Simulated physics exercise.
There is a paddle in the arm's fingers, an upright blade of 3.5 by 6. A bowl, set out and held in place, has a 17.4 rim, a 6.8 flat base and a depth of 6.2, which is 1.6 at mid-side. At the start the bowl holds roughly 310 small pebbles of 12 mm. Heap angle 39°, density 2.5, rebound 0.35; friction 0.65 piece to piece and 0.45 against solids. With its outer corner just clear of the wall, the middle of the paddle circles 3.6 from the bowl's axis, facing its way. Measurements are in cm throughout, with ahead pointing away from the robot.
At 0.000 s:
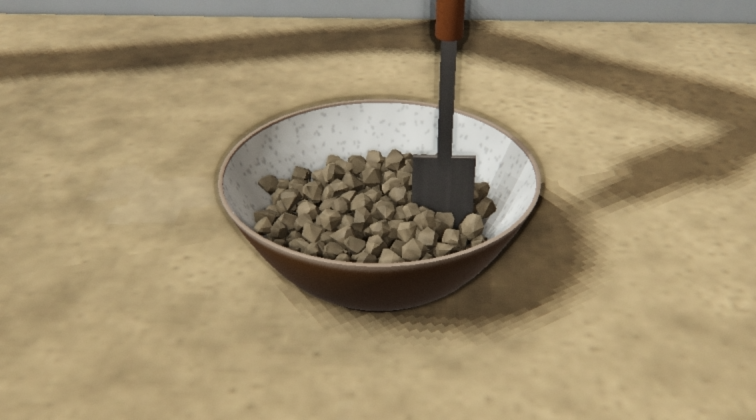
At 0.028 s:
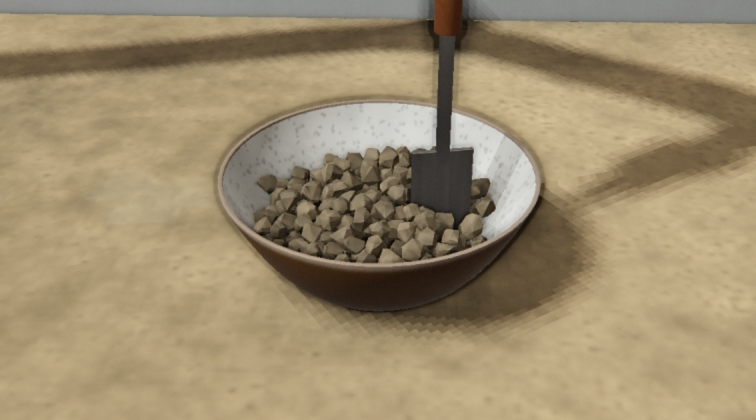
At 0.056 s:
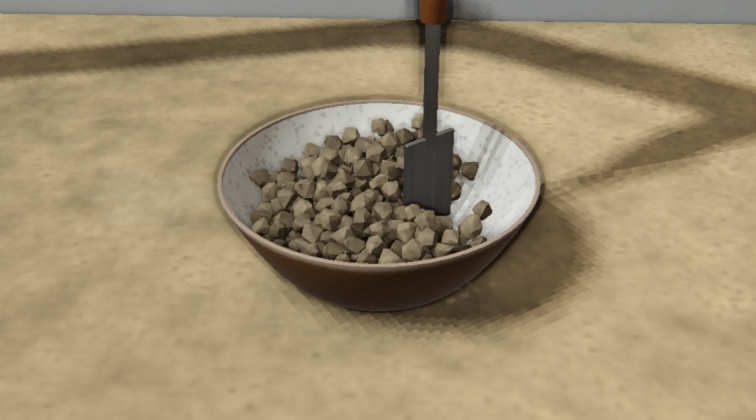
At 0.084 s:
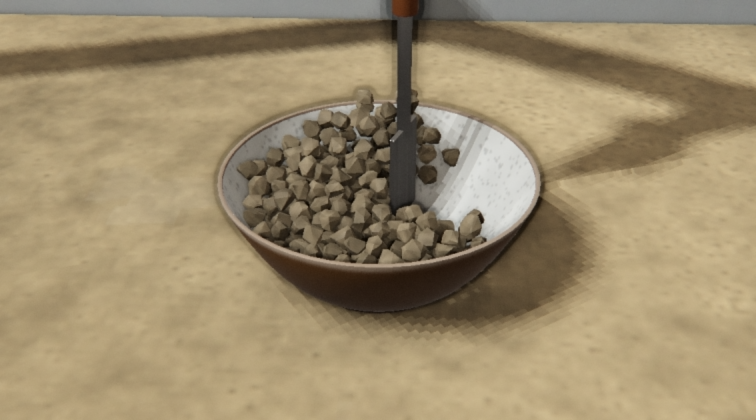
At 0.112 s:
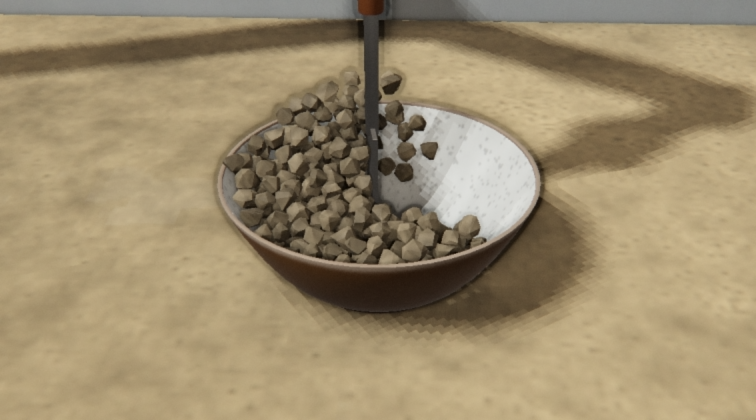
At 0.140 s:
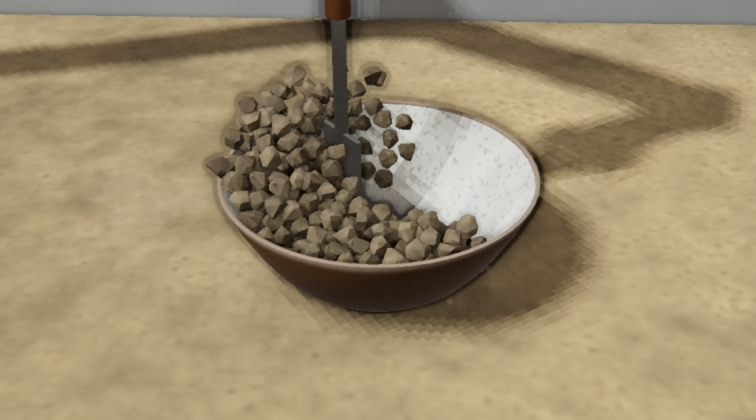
A dark flat paddle sweeping leftward through a bowl of small brown pebbles, turning as it heaps them above the left rim.
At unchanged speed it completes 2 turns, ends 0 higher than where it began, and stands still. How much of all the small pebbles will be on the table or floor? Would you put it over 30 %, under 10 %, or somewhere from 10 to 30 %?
I would put it over 30 %.
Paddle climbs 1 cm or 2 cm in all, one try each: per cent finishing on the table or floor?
Near 50 in a hundred, then near 35 in a hundred.
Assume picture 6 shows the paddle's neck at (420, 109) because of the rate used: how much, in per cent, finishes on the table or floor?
Roughly 20 per cent.
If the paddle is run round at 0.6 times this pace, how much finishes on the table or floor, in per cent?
Some 35 in a hundred.
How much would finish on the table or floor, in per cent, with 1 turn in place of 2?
It would be around 35 percent.
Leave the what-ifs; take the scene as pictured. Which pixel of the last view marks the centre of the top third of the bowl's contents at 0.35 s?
Somewhere around (478, 171) in the last view.
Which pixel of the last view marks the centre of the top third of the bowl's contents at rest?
I'd put it at about (408, 178).
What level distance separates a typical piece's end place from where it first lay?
Distance: Close to 12 cm.
After 0.35 s, 357° round, highest piece 9 above the table; 212 in the bowl, 56 on the table or floor, 43 in flight or on the tool.
After 0.56 s, 225° round, highest piece 9 above the table; 171 in the bowl, 123 on the table or floor, 17 in flight or on the tool.
After 0.87 s, 0° round, highest piece 7 above the table; 157 on the table or floor, 154 in the bowl.
After 1.57 s, 0° round, highest piece 7 above the table; 157 on the table or floor, 154 in the bowl.
In the end, 157 on the table or floor, 154 in the bowl. That is 50 % on the table or floor.
